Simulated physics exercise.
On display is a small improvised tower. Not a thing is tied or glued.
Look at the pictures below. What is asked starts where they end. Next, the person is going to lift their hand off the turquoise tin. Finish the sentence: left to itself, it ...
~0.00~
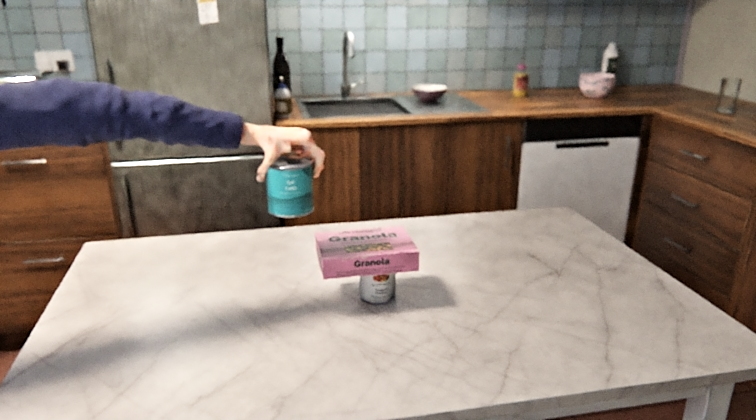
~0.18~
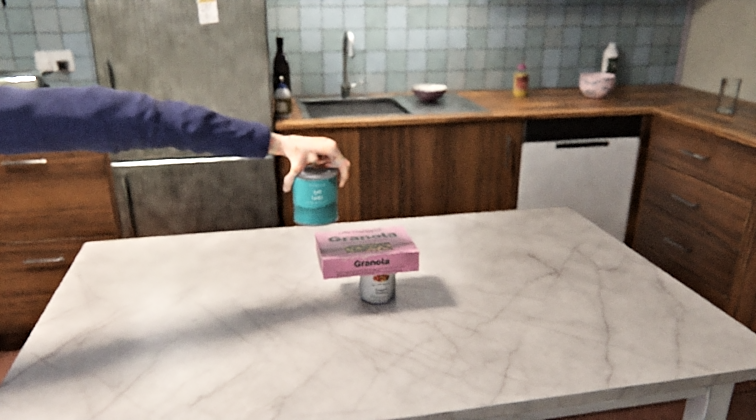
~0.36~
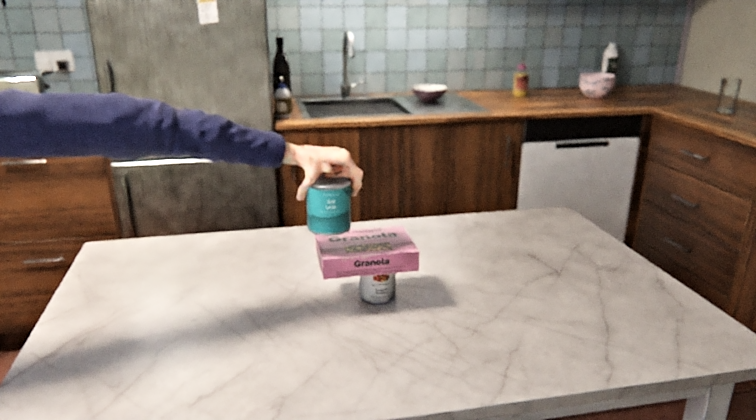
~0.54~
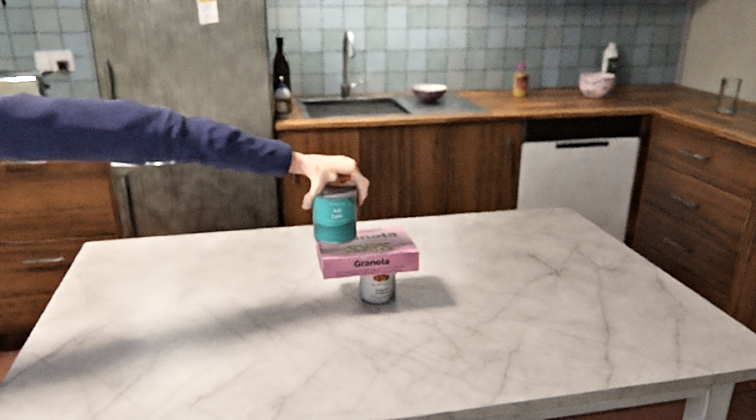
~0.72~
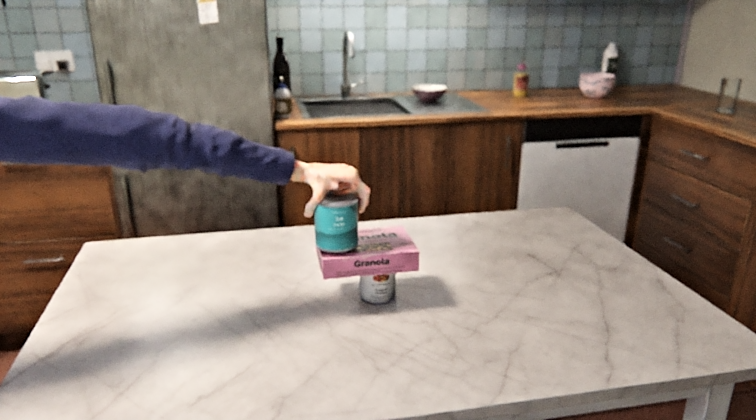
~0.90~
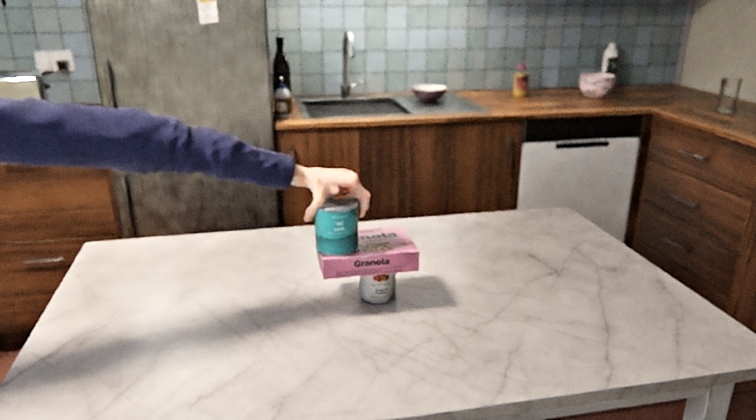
... drops.
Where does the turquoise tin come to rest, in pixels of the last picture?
Around (287, 299).
After 1.20 s, turquoise tin now fallen; pink packet turned 38° from how it was put.
After 1.30 s, pink packet turned 72° from how it was put.
After 1.40 s, pink packet on its side.
After 1.80 s, pink packet upside down.
In the end (3.5 s), fallen, turquoise tin; toppled in the stack, pink packet; white tin unmoved. At the end, from the last picture's camera, turquoise tin near (287, 299). The stack comes apart.
